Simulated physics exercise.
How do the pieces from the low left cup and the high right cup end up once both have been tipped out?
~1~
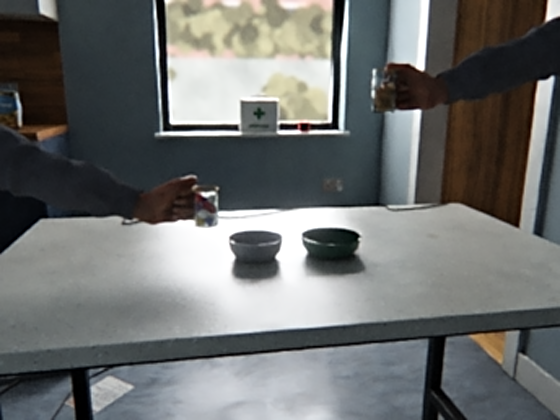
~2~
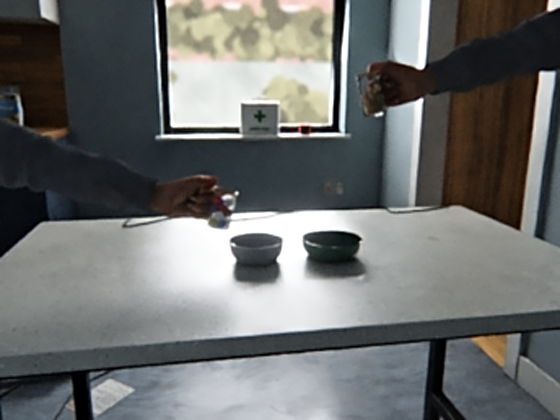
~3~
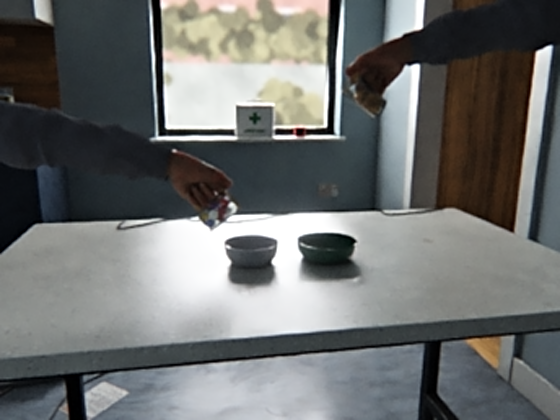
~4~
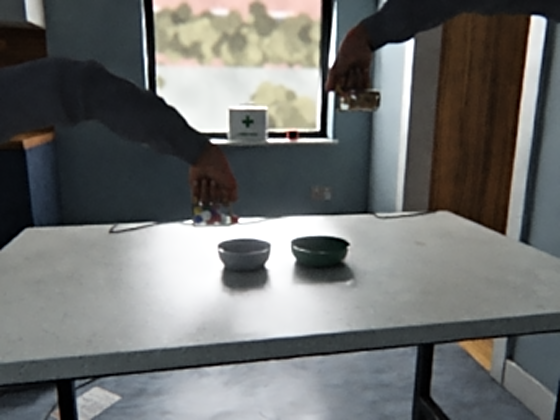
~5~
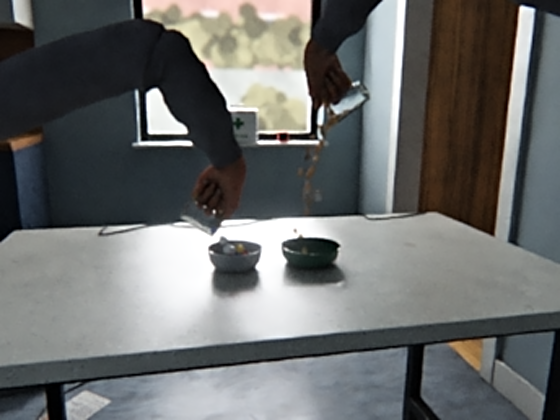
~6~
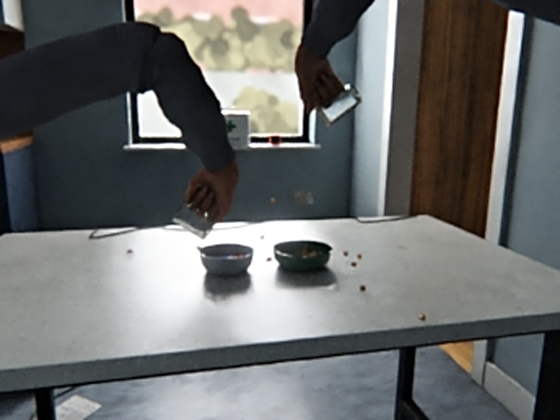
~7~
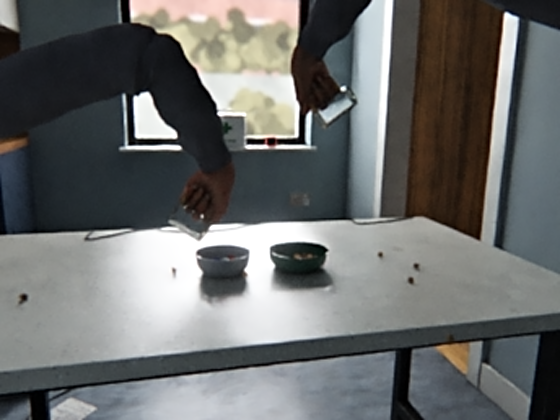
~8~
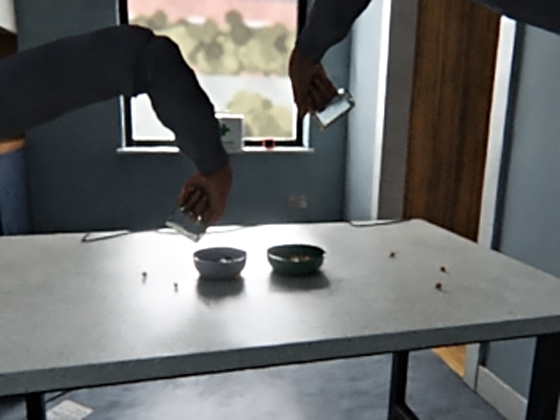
The pieces from the left cup all end up in the grey dish. Those from the right cup end up partly in the green dish, with the others scattered around on the table.
